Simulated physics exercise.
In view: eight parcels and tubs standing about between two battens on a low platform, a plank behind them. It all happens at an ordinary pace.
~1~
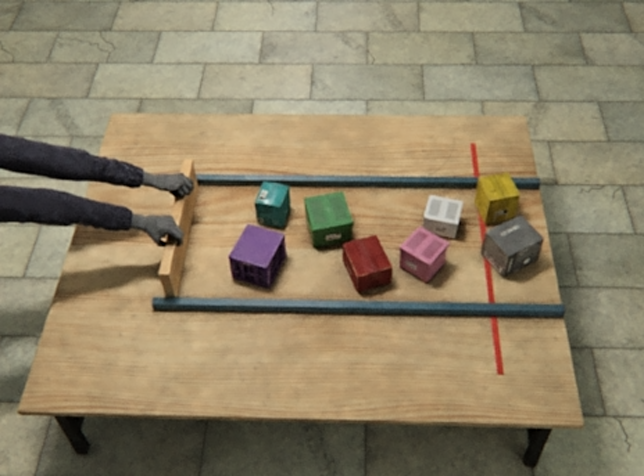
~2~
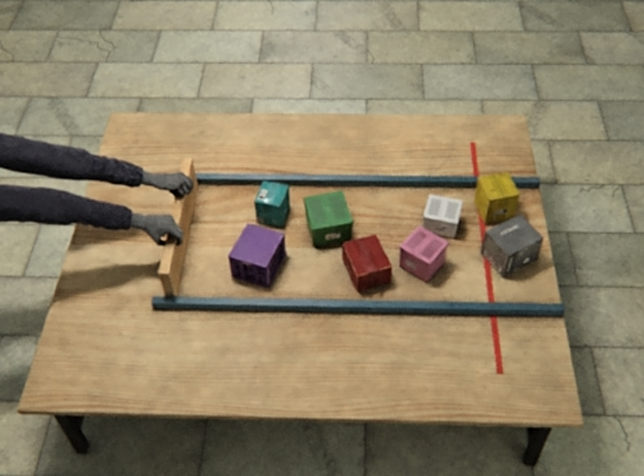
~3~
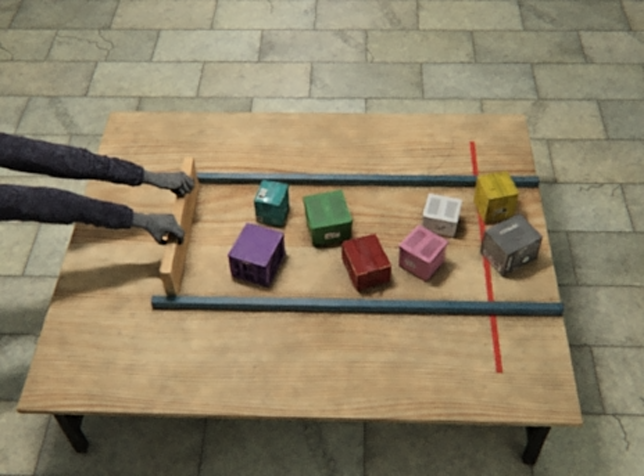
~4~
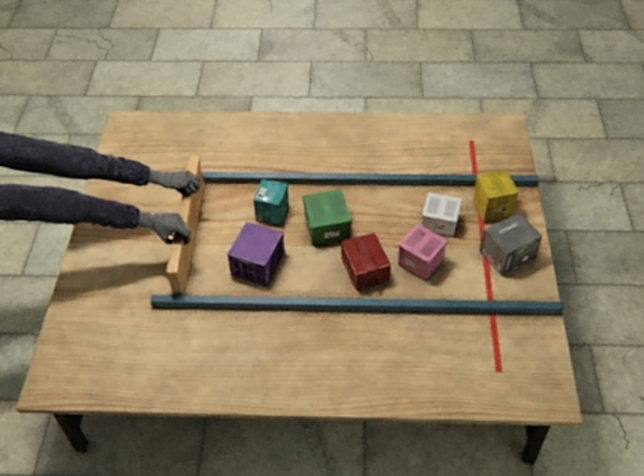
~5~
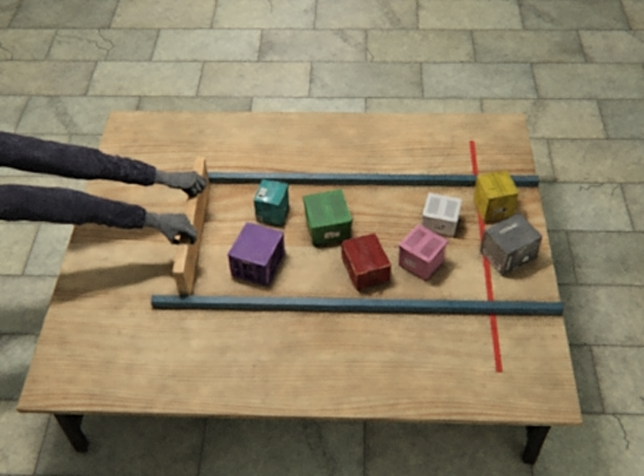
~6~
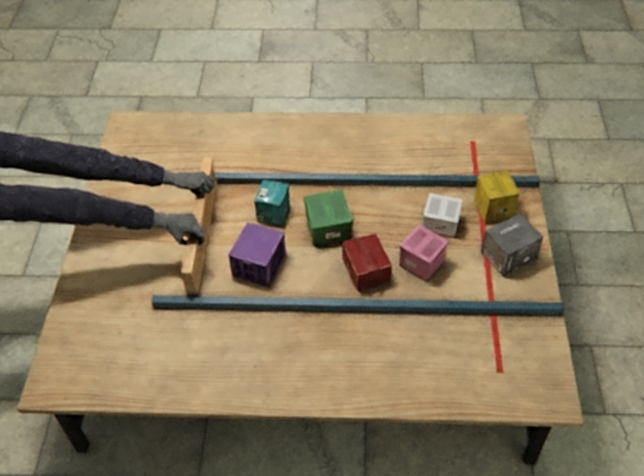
At the start, two gloved hands hold a wooden plank at the left of a table, behind eight colored boxes scattered between two blue battens. The hands then slide the plank a short way right, closing some of the gap to the purple and turquoise boxes, while all the boxes stay still.
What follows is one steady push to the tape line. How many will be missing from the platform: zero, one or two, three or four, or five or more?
Here the number that fall off is three or four.
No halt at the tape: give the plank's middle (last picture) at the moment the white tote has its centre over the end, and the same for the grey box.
Its middle is around (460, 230) and around (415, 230).
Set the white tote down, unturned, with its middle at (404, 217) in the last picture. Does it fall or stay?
From there it falls.
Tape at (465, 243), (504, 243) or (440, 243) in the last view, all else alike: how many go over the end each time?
It would be 4, 6 and 2.
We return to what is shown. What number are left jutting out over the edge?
The number is 2.
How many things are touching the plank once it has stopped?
That makes 2.
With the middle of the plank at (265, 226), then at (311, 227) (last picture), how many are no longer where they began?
First 2, then 4.
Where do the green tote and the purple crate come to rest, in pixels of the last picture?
About (539, 219), and the other about (510, 254).
Soon after, none off yet; grey box at rest near (512, 244); yellow parcel at rest near (496, 197); white tote at rest near (442, 216).
After that, none off yet; grey box displaced a little near (530, 245); yellow parcel displaced a little near (504, 195); white tote displaced about its own width near (474, 209).
In the end, the number that fall off is three or four; gone, pink tote, white tote, yellow parcel and grey box.
